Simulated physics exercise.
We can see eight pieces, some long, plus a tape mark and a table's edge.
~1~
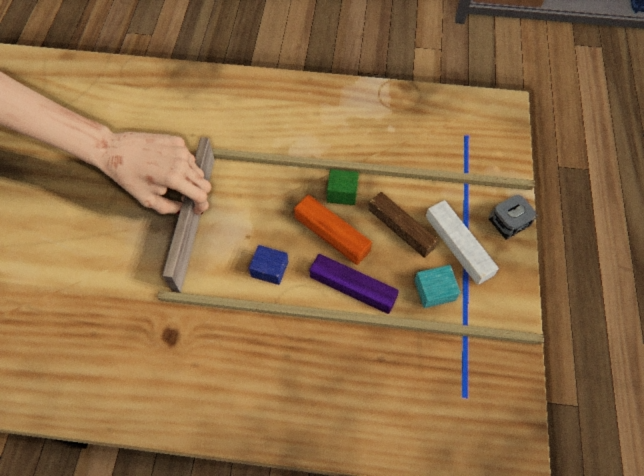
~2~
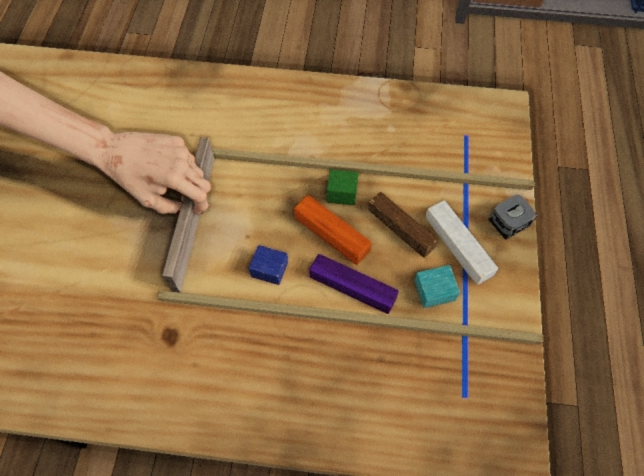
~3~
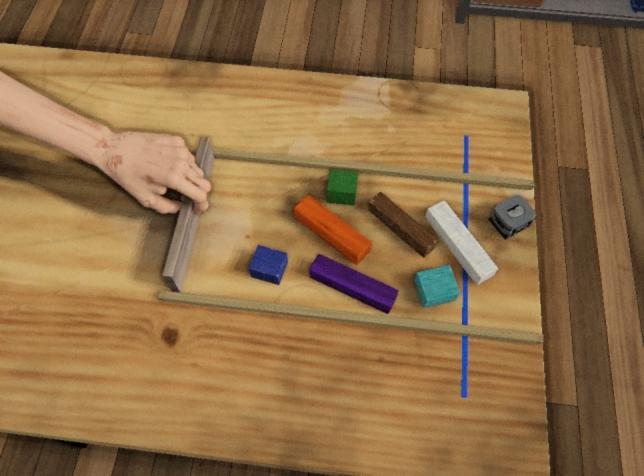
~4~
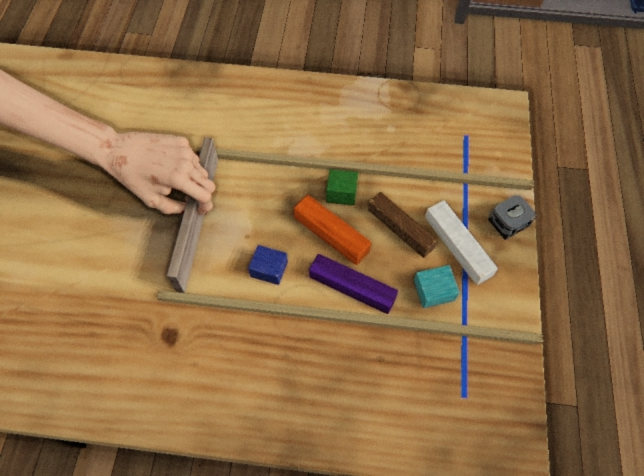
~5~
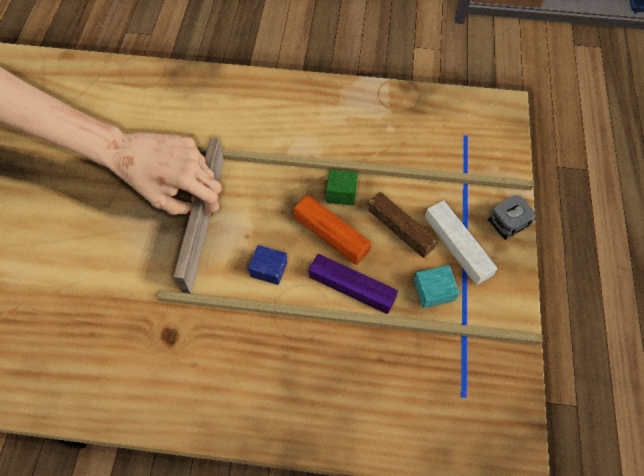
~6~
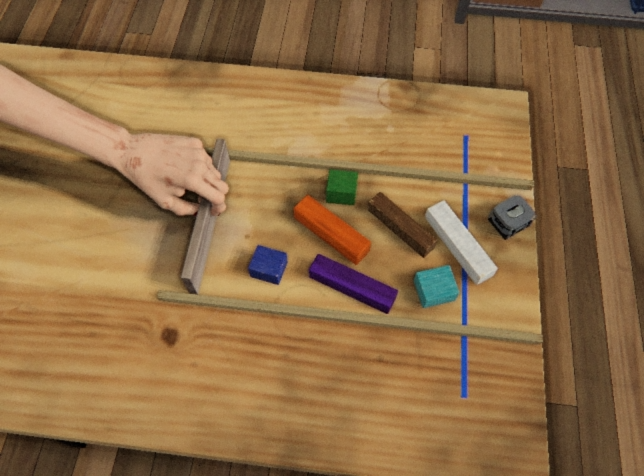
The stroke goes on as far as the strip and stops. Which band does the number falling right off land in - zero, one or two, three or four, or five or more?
It lands in the one or two band.
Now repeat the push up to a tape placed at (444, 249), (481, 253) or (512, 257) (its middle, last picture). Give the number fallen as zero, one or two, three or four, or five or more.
Try 1 - no fall at all; try 2 - 3 or 4; try 3 - more than four.
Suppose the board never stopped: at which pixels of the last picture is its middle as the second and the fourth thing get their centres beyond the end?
I'd say close to (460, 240), then close to (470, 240).
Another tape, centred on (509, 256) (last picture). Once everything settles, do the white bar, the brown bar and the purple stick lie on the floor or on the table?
White bar - goes down, brown bar - goes down, purple stick - goes down.
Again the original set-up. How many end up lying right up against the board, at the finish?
The count comes out at 3.
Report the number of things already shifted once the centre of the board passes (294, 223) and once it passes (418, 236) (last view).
The number moved is 3 and then 7.
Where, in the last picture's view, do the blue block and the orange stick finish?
Positions - first (482, 287), then (503, 255).
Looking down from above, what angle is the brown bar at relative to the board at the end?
It works out to near 40°.
Soon after, none off yet; grey case at rest near (512, 217); white bar at rest near (460, 242); turquoise block at rest near (436, 287).
Then, none off yet; grey case at rest near (512, 217); white bar moving near (462, 240); turquoise block moved about its own width near (460, 281).
Further on, none off yet; grey case moving near (517, 215); white bar moved a little near (498, 232); turquoise block moved well along near (523, 285).
At rest, the number that fall off is one or two; fallen, turquoise block and grey case.
